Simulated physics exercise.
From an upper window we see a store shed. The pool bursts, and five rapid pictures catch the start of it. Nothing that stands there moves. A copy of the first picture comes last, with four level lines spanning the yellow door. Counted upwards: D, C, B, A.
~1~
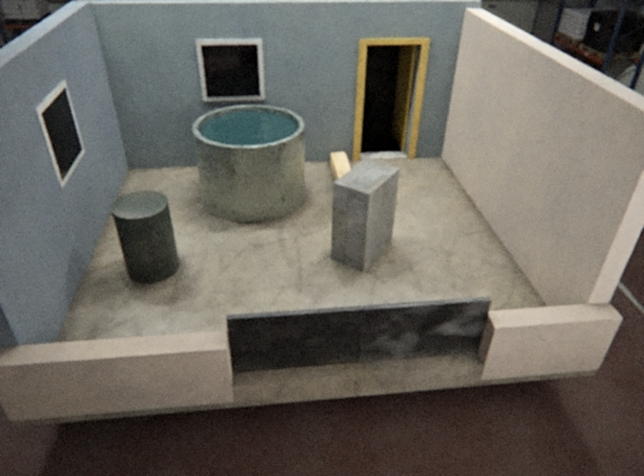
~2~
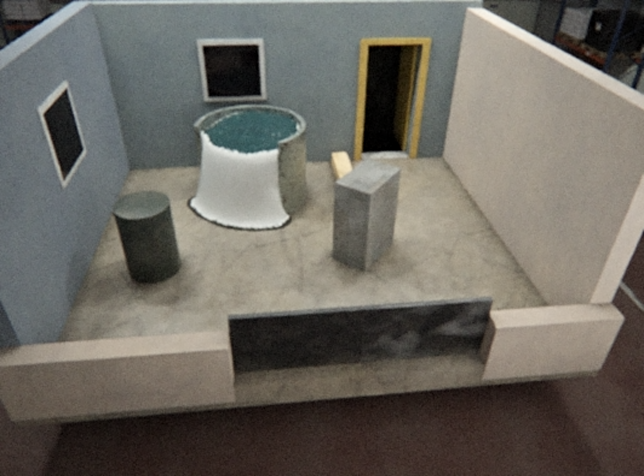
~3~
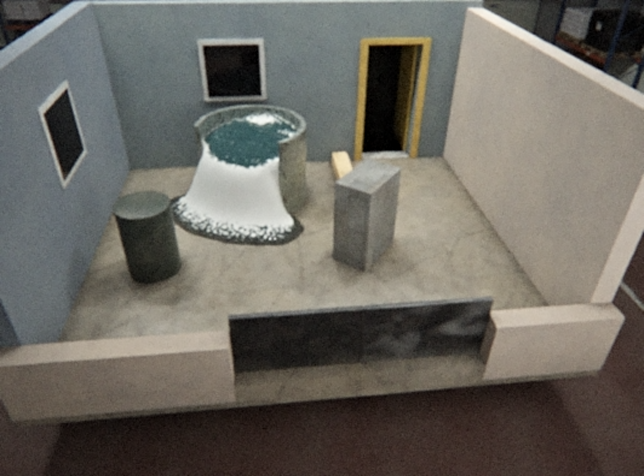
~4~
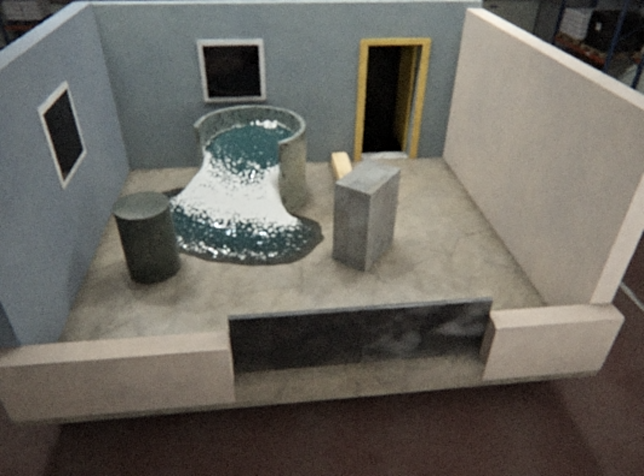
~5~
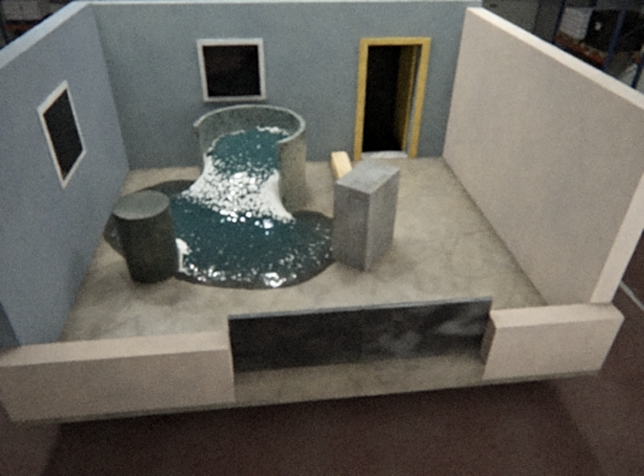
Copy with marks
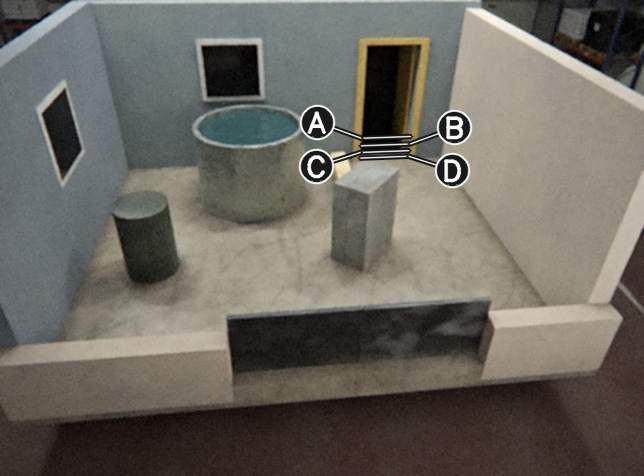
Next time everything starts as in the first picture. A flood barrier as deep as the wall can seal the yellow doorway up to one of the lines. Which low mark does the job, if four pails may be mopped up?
Go for C.
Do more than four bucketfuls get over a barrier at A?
No, not at all.
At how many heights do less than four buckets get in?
Three of the four.
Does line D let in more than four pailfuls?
Yes, it does.
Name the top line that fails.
It is D.
On the marked copy, A at (386, 137); B at (385, 144); C at (384, 151); D at (384, 157); from the bottom up D, C, B, A.
With A, nothing gets over.
With B, nothing gets over.
With C, a splash gets over, under a bucket.
With D, some 20 bucketfuls get in.
